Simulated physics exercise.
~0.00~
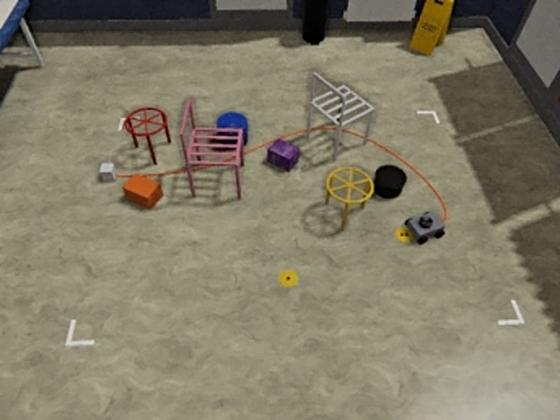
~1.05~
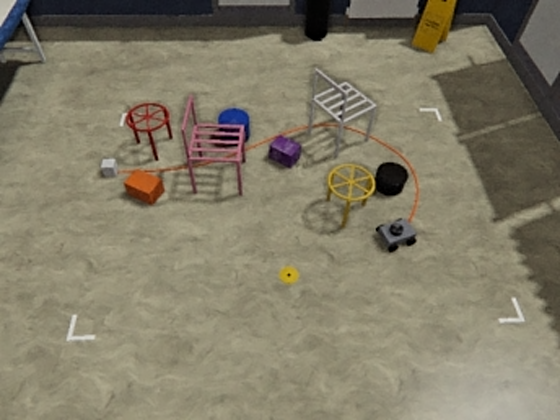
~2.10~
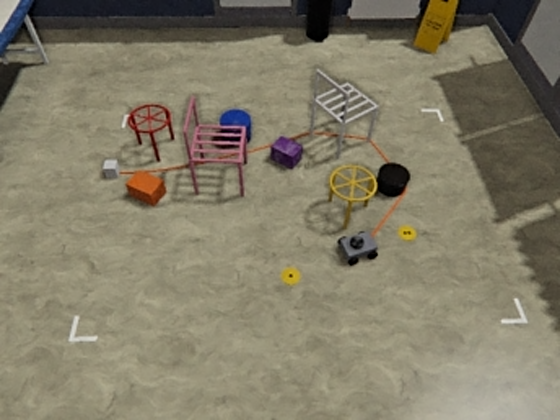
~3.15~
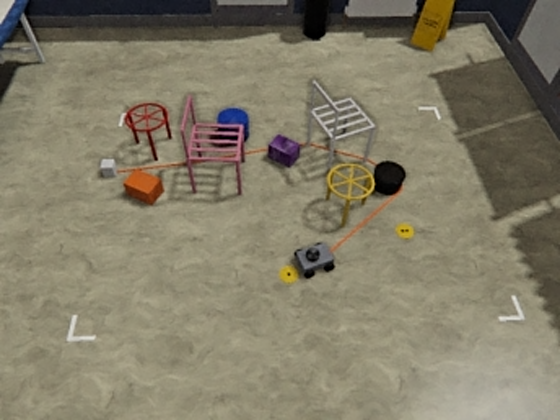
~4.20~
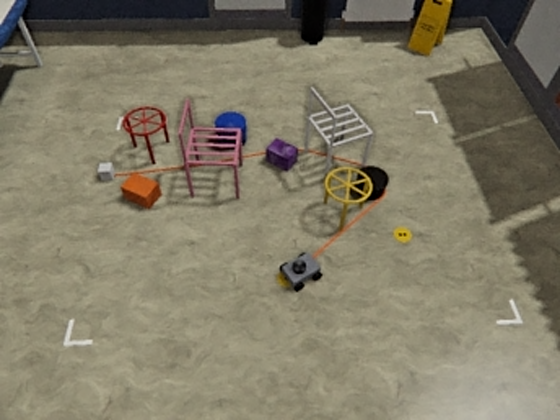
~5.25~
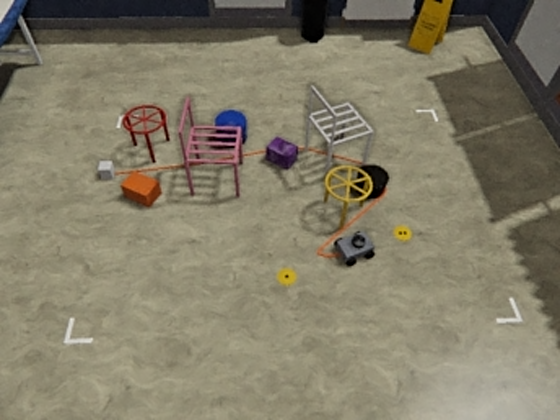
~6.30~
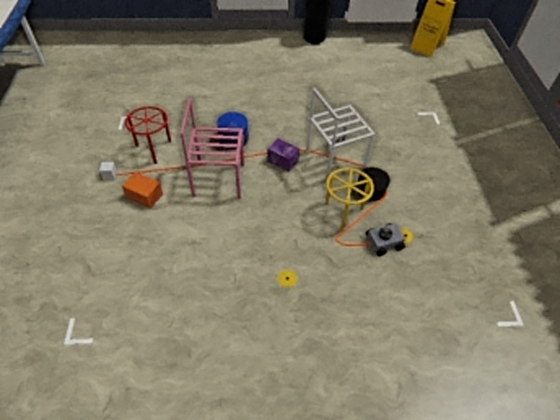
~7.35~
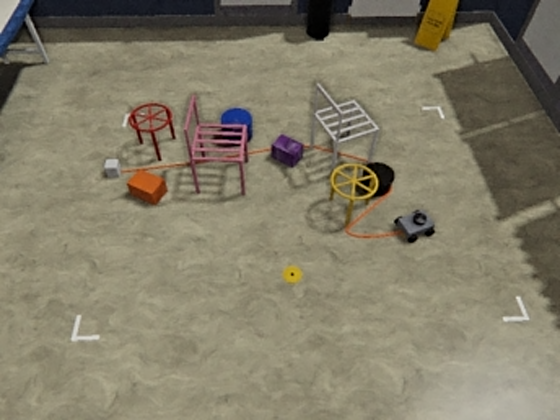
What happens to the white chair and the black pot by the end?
Both end up slightly away from their original places, with the white chair shifted a little toward the viewer and the black pot moved a little to the left.
